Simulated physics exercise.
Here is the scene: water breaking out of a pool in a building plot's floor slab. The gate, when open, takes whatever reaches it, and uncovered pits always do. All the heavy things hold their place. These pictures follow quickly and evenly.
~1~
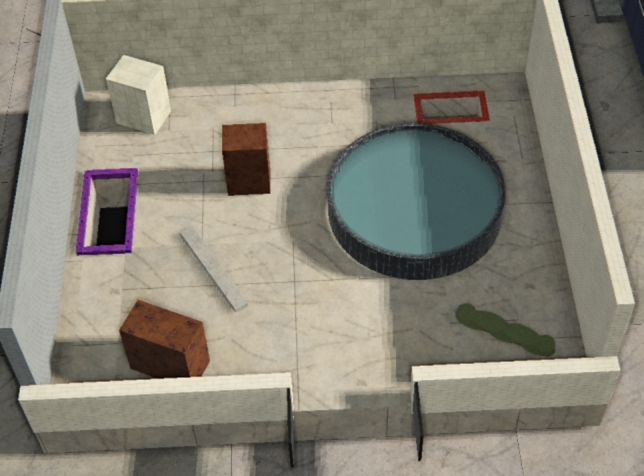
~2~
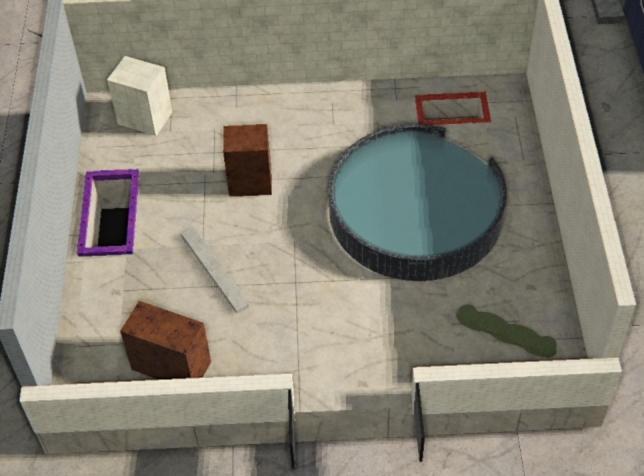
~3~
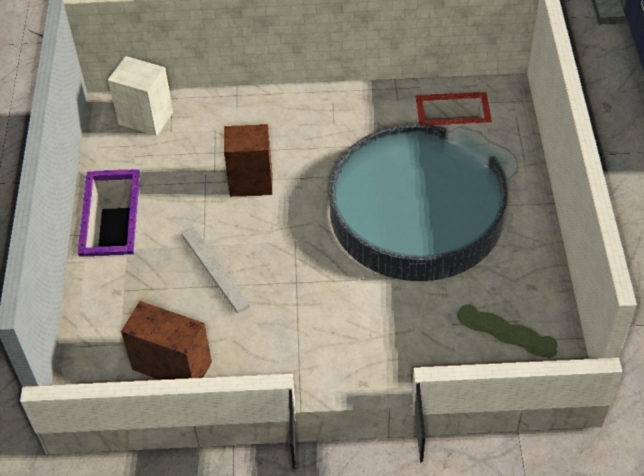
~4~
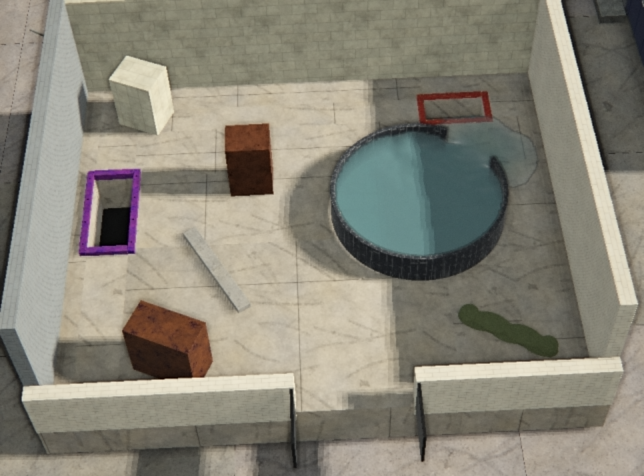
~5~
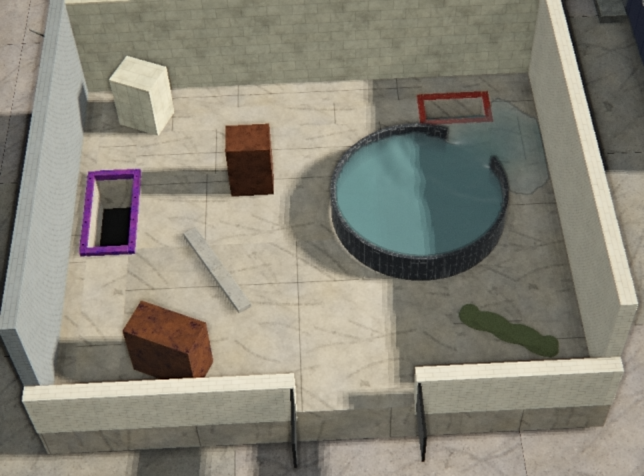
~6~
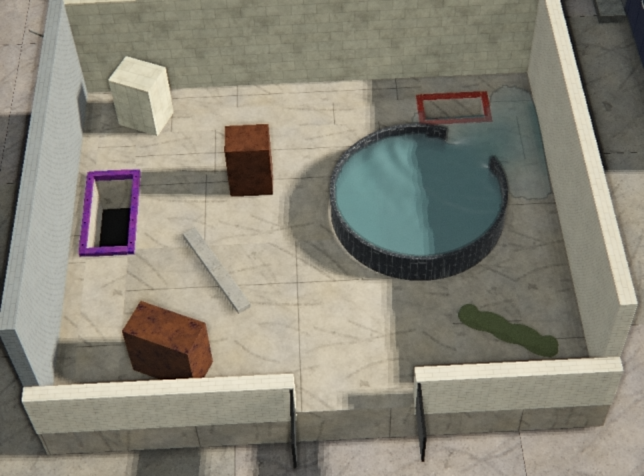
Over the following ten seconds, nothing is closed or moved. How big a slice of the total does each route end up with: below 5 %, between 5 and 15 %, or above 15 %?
Final slices - gate: Below 5 %, purple pit: Below 5 %, red pit: Above 15 %.
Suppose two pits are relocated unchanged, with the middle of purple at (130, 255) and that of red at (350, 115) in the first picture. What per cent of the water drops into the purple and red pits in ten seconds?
The purple pit takes around 0 percent, while the red pit takes around 20 percent.
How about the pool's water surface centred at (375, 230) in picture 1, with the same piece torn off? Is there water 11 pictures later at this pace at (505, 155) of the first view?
That spot would be swamped.
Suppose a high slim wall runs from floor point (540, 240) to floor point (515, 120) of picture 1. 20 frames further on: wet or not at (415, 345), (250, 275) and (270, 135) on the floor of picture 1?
Result, listed order: Spot 1 kept clear of the flood, spot 2 kept clear of the flood, spot 3 kept clear of the flood.
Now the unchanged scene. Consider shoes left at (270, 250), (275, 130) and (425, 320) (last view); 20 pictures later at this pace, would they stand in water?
Taking them in the order given: Spared, then swamped, then spared.
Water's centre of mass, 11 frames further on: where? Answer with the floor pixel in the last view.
Close to pixel (440, 189).
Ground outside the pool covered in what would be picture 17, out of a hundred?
Close to 10 percent, by my reckoning.
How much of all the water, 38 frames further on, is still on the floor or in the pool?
Roughly 76 per cent.
A moment on, water covers 10 % of the floor; the gate 0 %, the purple pit 0 %, the red pit 2 %.
Next, water covers 10 % of the floor; the gate 0 %, the purple pit 0 %, the red pit 5 %.
Then, water covers 25 % of the floor; the gate 0 %, the purple pit 0 %, the red pit 12 %.
Later, water covers 40 % of the floor; the gate 0 %, the purple pit 0 %, the red pit 25 %.
In the end, water covers 65 % of the floor; the gate 0 %, the purple pit 0 %, the red pit 37 %.
